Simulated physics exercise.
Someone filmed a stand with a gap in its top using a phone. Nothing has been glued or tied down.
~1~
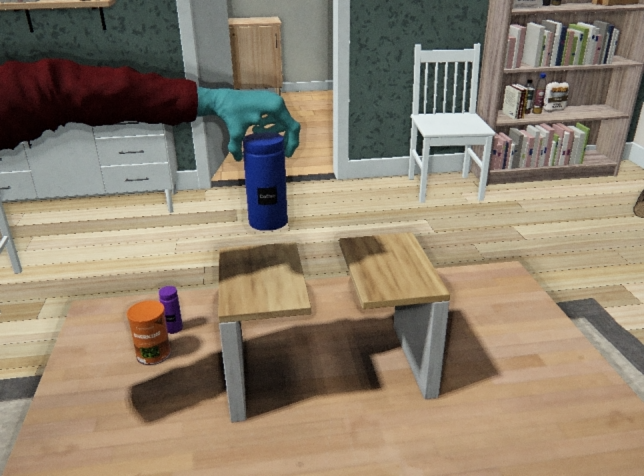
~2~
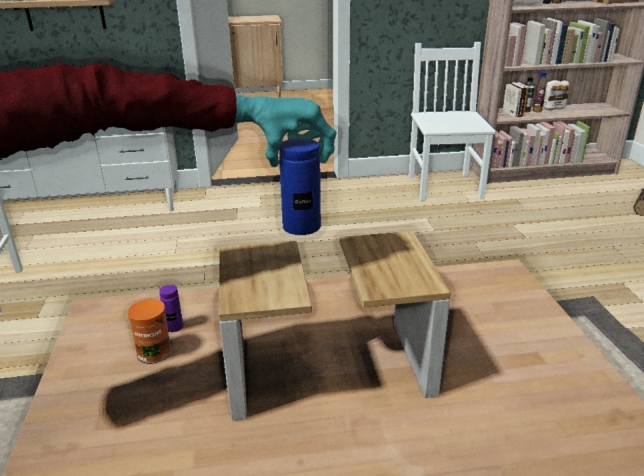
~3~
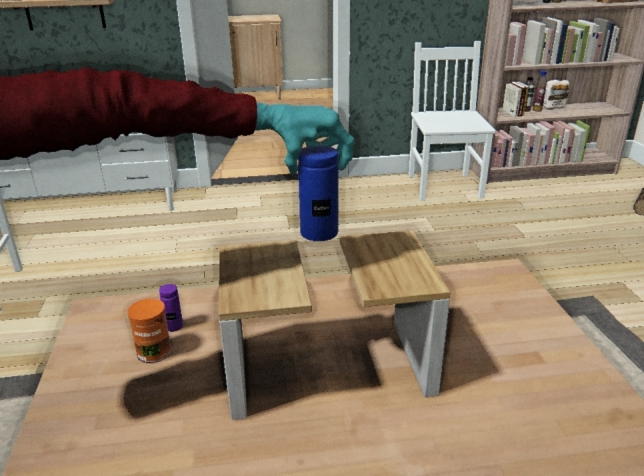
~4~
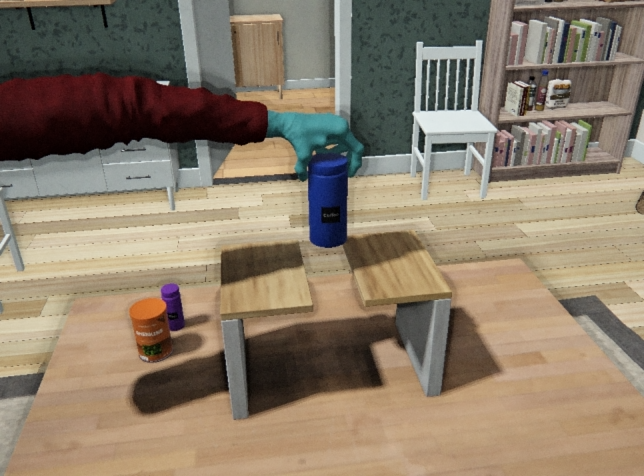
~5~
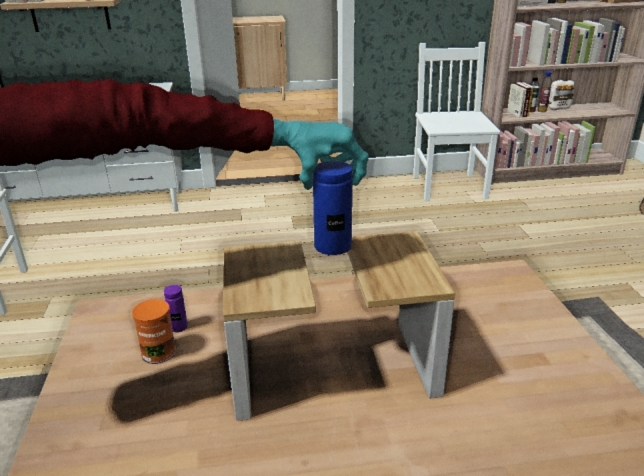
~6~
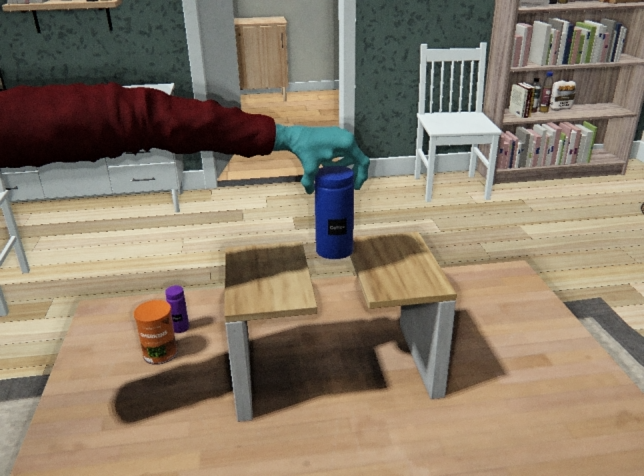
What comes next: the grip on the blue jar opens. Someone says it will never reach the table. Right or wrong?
Wrong.
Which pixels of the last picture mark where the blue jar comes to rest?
Pretty much around (335, 339), I'd say.
Then, 0.20 s on from there, blue jar shifted about its own width near (335, 236).
Then, 0.30 s on from there, blue jar shifted well along near (335, 302).
Then, 0.40 s on from there, blue jar shifted well along near (335, 332).
In the end, moved from the start, blue jar; the other 2 unmoved. At the end, from the last picture's camera, blue jar near (335, 339). The jar reaches the table.
